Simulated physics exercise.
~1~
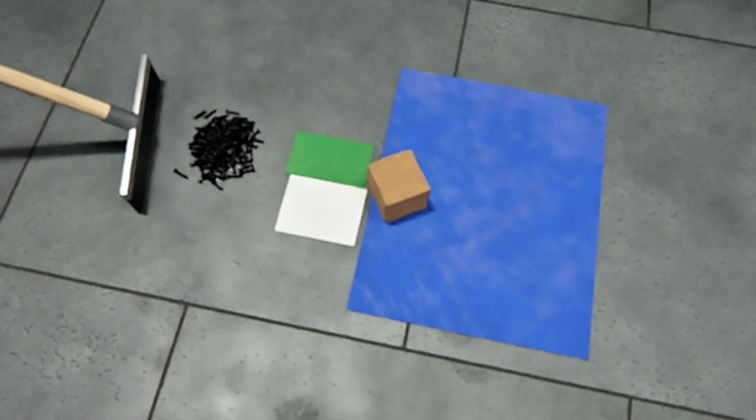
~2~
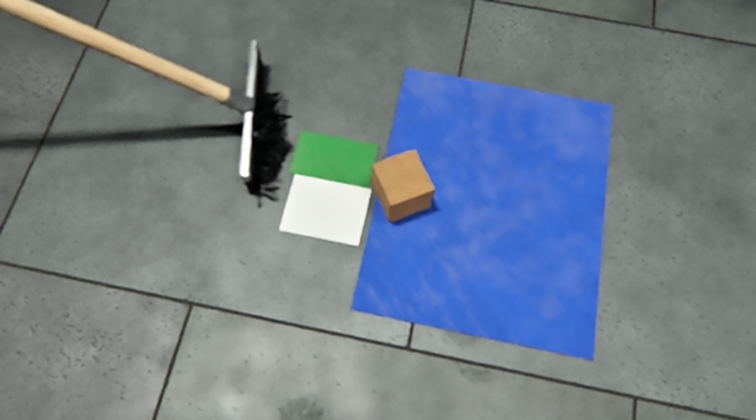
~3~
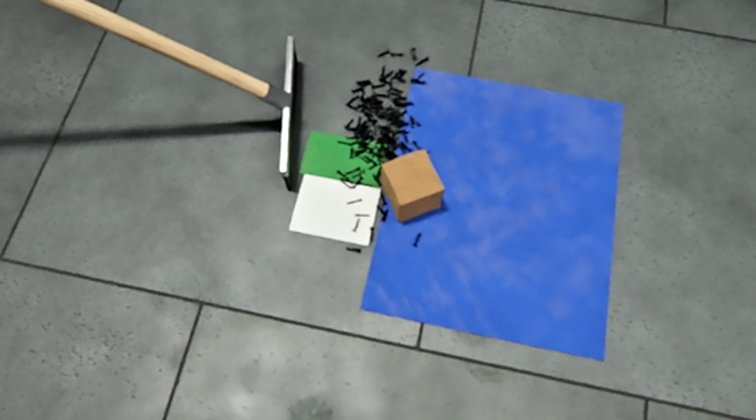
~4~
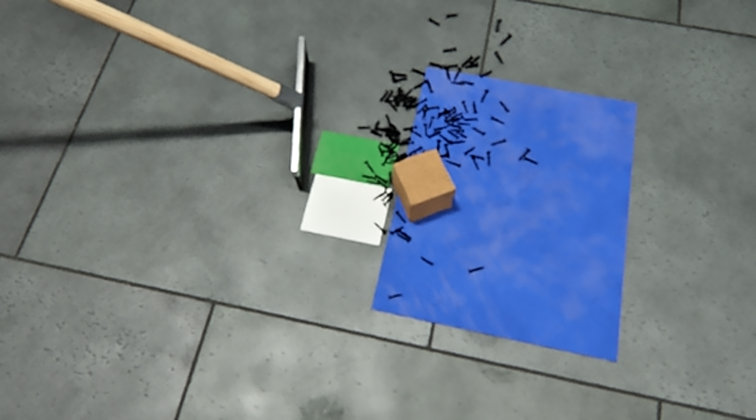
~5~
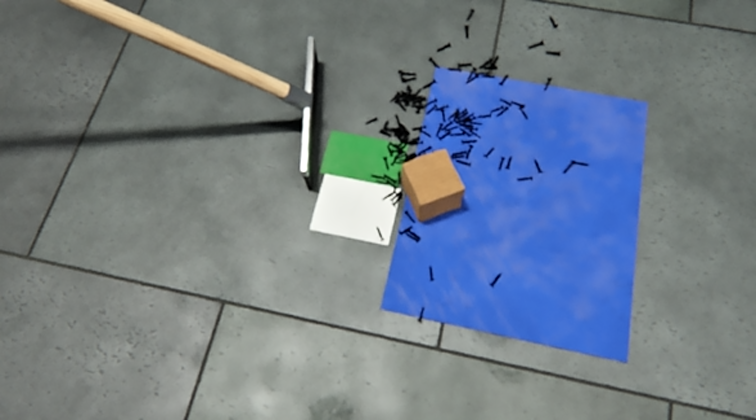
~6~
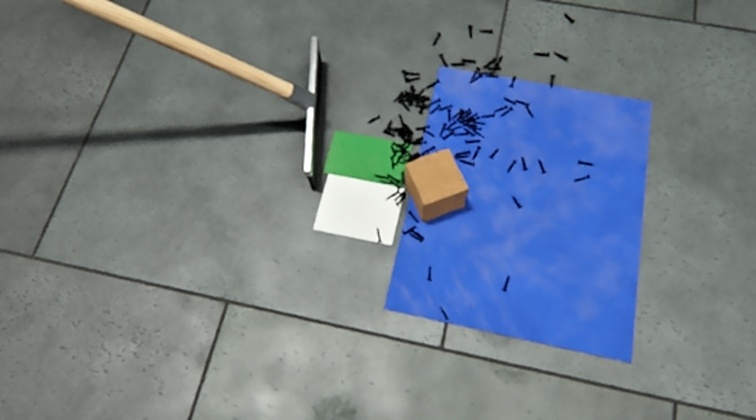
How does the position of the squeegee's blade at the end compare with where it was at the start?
At the start the blade is well to the left of the green and white mats, on the far side of the pile. By the end it is further right, standing just beside the left edge of the green mat.
